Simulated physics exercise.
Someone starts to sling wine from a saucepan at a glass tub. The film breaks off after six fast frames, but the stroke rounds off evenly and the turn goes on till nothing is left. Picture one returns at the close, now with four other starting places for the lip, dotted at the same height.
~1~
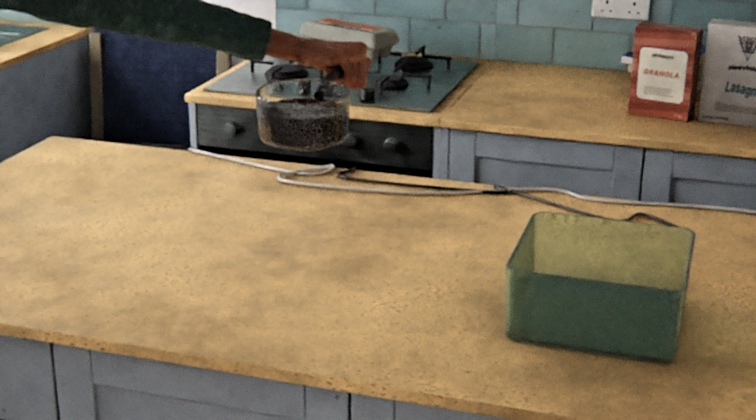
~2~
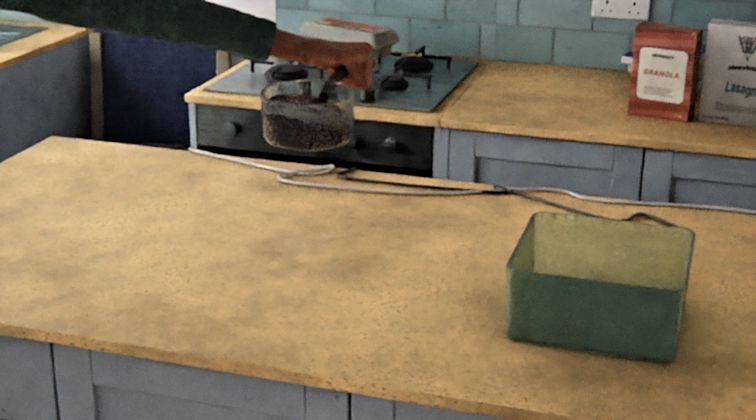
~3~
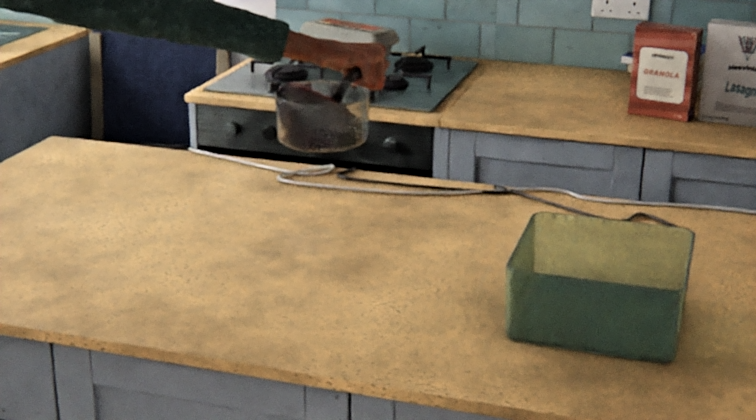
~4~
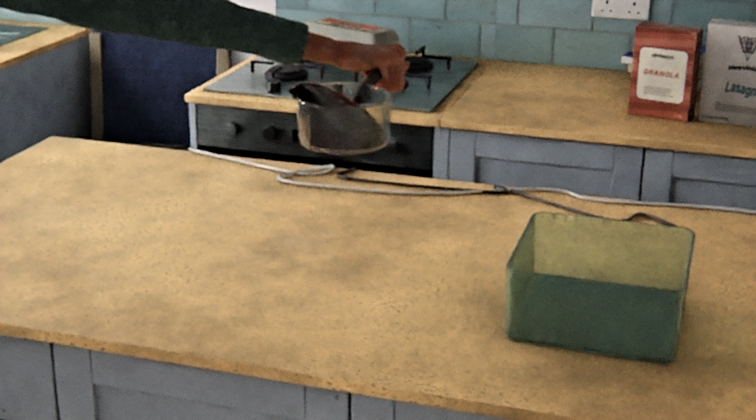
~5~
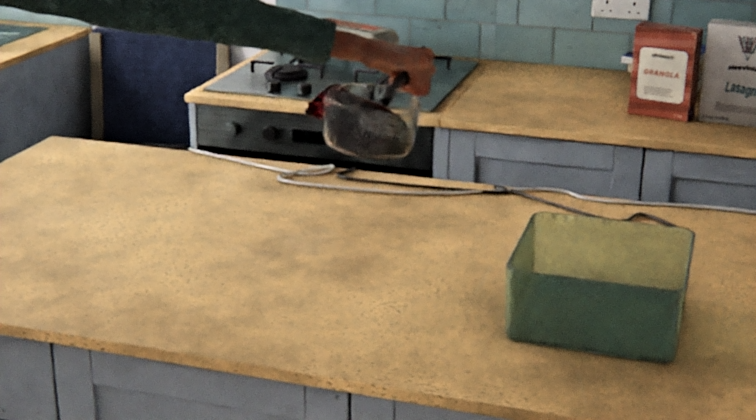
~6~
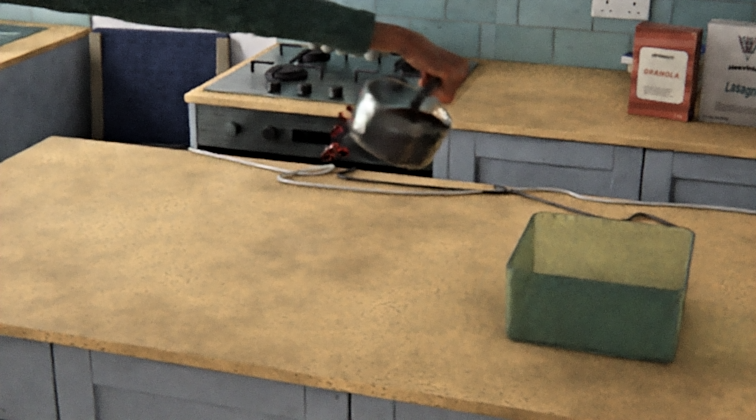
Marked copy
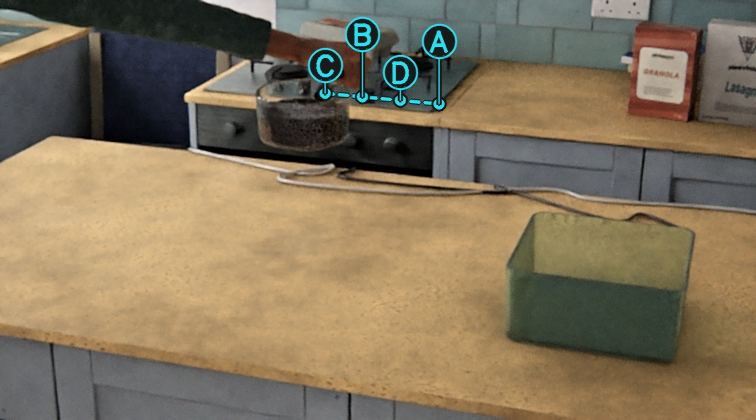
In a kitchen, a hand held a saucepan of wine above the counter and swung it to the right, tilting it as some dark red wine slopped over the rim, away from the glass tub.
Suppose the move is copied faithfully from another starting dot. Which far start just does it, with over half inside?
Spot C just does it.
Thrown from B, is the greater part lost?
No, that is safe.
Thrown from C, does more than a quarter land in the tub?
Yes.
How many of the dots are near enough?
All of them.
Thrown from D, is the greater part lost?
No, not at all.
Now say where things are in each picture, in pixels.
Upright, lip at (345, 95); tub from (505, 336) to (676, 361); nothing has left yet, in the first frame.
Upright, lip at (350, 95); nothing has left yet, in the second frame.
Upright, lip at (365, 97); wine is over the rim, down to (280, 88), in the third frame.
Upright, lip at (387, 99); wine is over the rim, down to (300, 94), in the fourth frame.
Tipped about 6°, lip at (417, 107); wine is over the rim, down to (326, 114), in the fifth frame.
Tipped about 26°, lip at (449, 126); wine is over the rim, down to (333, 158), in the sixth frame.
In cyan, A at (439, 103); B at (362, 96); C at (325, 93); D at (400, 100).
Choosing A, about 63 % lands in the tub, 4 % falls short and 33 % goes beside or beyond.
Choosing B, about 77 % lands in the tub, 13 % falls short and 11 % goes beside or beyond.
Choosing C, about 62 % lands in the tub, 21 % falls short and 17 % goes beside or beyond.
Choosing D, about 81 % lands in the tub, 11 % falls short and 8 % goes beside or beyond.
